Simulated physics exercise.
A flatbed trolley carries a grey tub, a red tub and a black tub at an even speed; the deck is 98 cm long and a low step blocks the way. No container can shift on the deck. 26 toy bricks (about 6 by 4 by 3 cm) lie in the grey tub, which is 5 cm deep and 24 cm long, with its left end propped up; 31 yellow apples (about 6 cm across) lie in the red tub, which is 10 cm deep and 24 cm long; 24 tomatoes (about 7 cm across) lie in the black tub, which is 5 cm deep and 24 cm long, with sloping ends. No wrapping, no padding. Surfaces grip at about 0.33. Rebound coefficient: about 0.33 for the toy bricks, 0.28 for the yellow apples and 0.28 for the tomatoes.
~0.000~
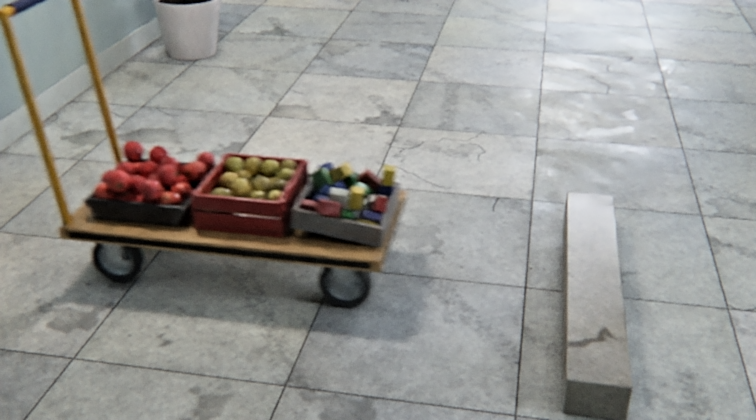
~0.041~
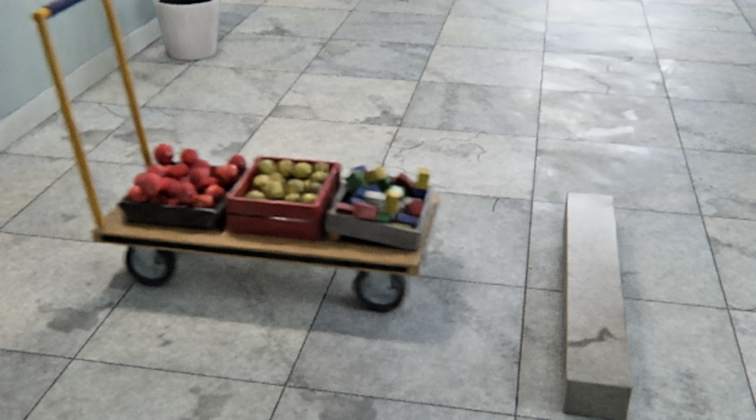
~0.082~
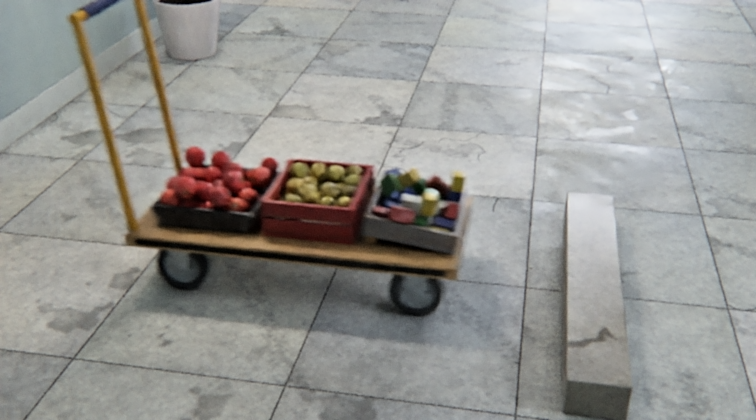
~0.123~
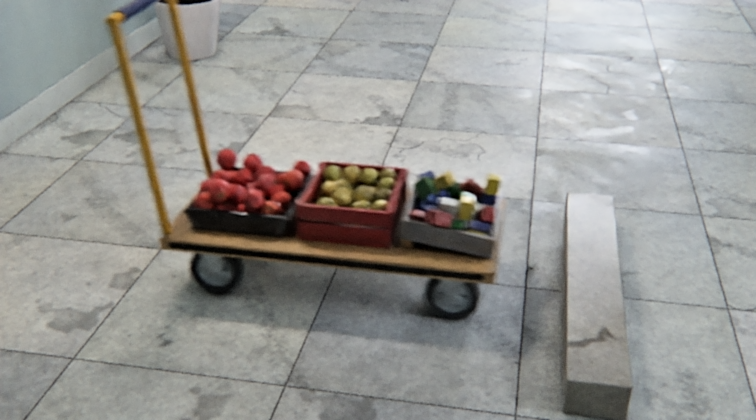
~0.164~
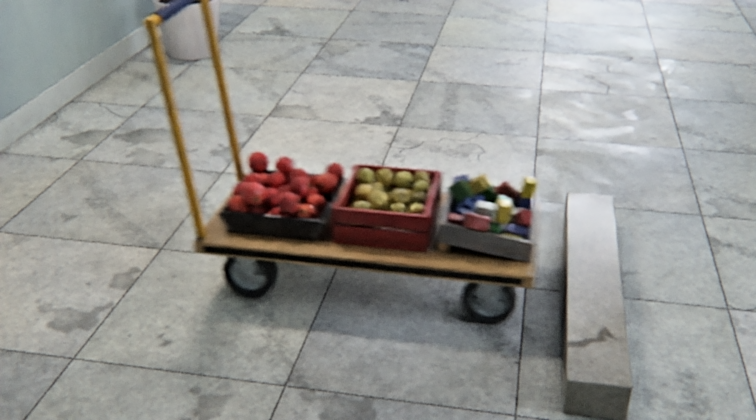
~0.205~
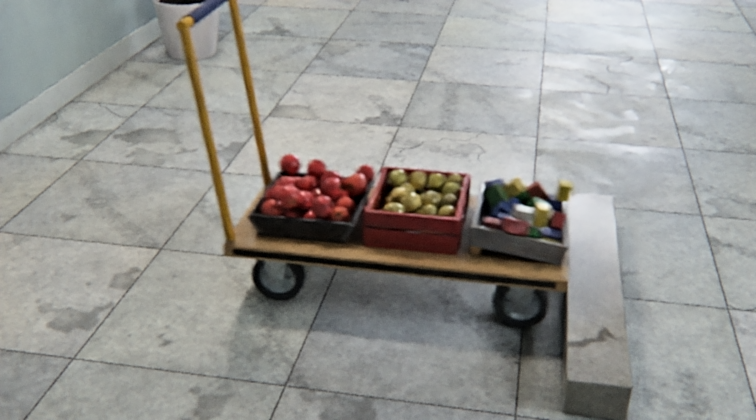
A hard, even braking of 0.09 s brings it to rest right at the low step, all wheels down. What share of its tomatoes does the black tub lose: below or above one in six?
More than a sixth of the tomatoes leave the black tub.
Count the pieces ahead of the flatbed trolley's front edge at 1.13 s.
Roughly 8.
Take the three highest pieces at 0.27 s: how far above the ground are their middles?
Roughly 34 cm.
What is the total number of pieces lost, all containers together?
Roughly 14 in all.
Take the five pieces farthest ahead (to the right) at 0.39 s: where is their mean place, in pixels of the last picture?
Near (656, 230).
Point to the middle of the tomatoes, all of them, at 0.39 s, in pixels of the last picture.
At about (352, 200).
After 0.27 s, grey tub 24 in, 2 out, red tub 31 in, 0 out and black tub 24 in, 0 out.
After 0.39 s, grey tub 21 in, 5 out, red tub 31 in, 0 out and black tub 19 in, 5 out.
After 0.62 s, grey tub 18 in, 8 out, red tub 31 in, 0 out and black tub 19 in, 5 out.
Outcome (at 1.13 s), grey tub 18 in, 8 out, red tub 31 in, 0 out and black tub 18 in, 6 out. Asked share, 6 of 24, 25 per cent.
